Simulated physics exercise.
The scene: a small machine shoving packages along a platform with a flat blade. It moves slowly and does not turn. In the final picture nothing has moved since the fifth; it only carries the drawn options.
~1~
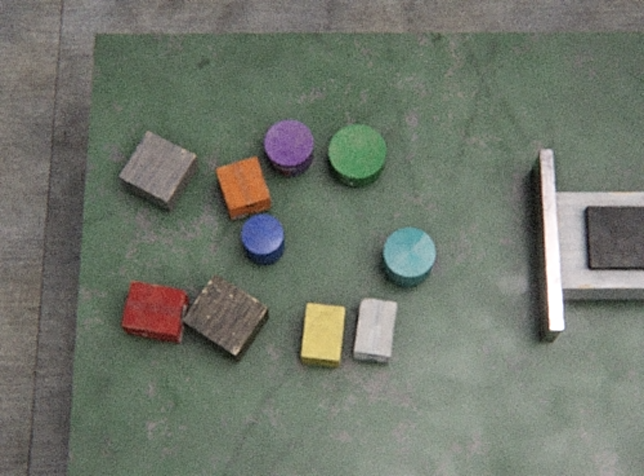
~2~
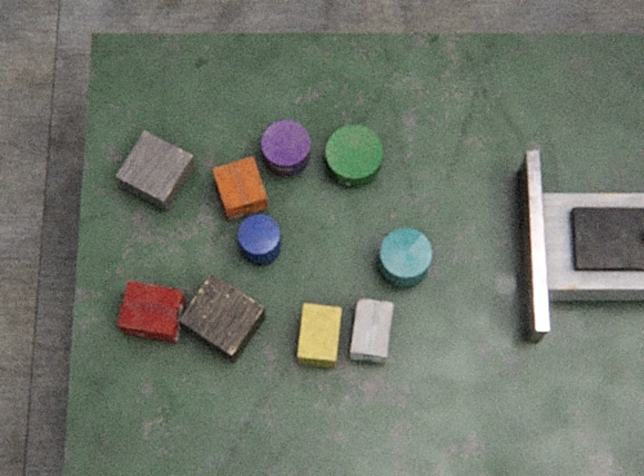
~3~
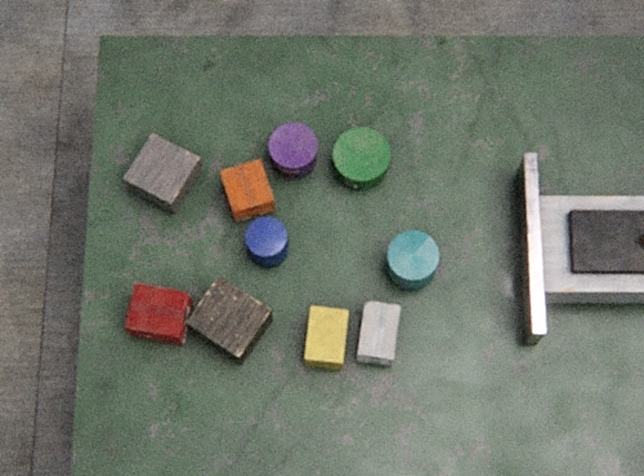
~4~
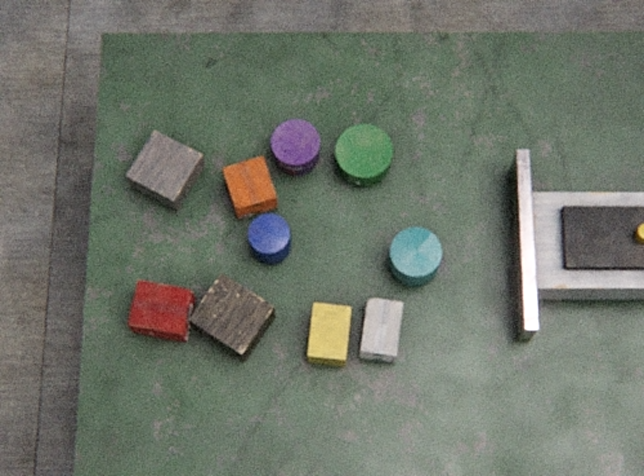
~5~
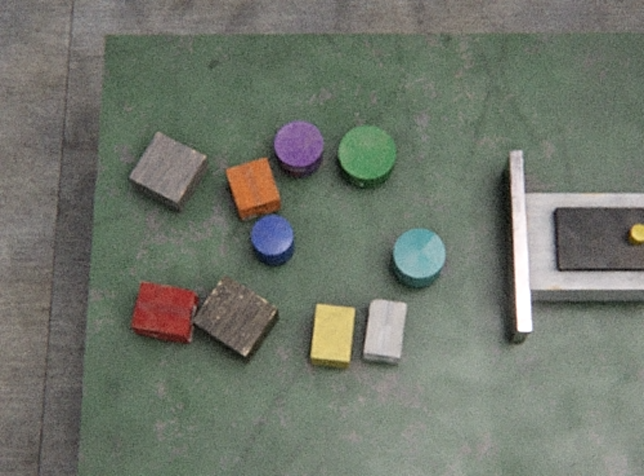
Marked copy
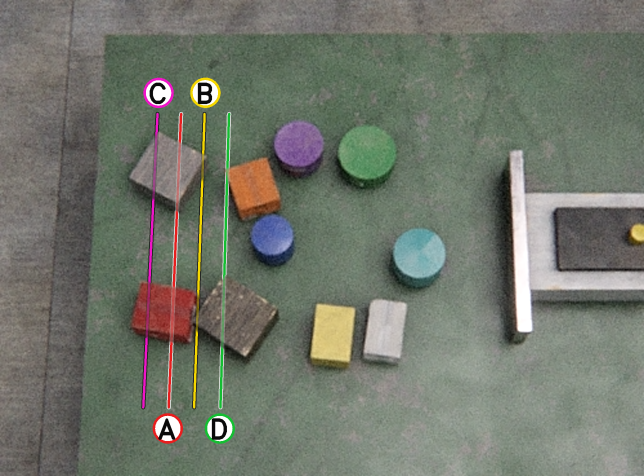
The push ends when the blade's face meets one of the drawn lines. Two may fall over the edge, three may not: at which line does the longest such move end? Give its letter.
Up to line A.
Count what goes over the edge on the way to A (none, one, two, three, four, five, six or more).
In all, two.
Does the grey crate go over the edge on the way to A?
No.
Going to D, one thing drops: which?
The red parcel.
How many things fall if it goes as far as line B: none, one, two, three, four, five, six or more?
By then, one.
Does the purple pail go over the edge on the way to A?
No.
On the copy, A at (175, 255); B at (200, 255); C at (151, 255); D at (225, 255).
On A. First, robot (470, 239); white box (370, 332); green pail (359, 156).
Then, robot (345, 239); red parcel (97, 322); black crate (154, 337).
Finally, robot (249, 239); red parcel over the edge; black crate over the edge; two fallen.
By contrast, B is within the limit but short; C drops three; D is within the limit but short.
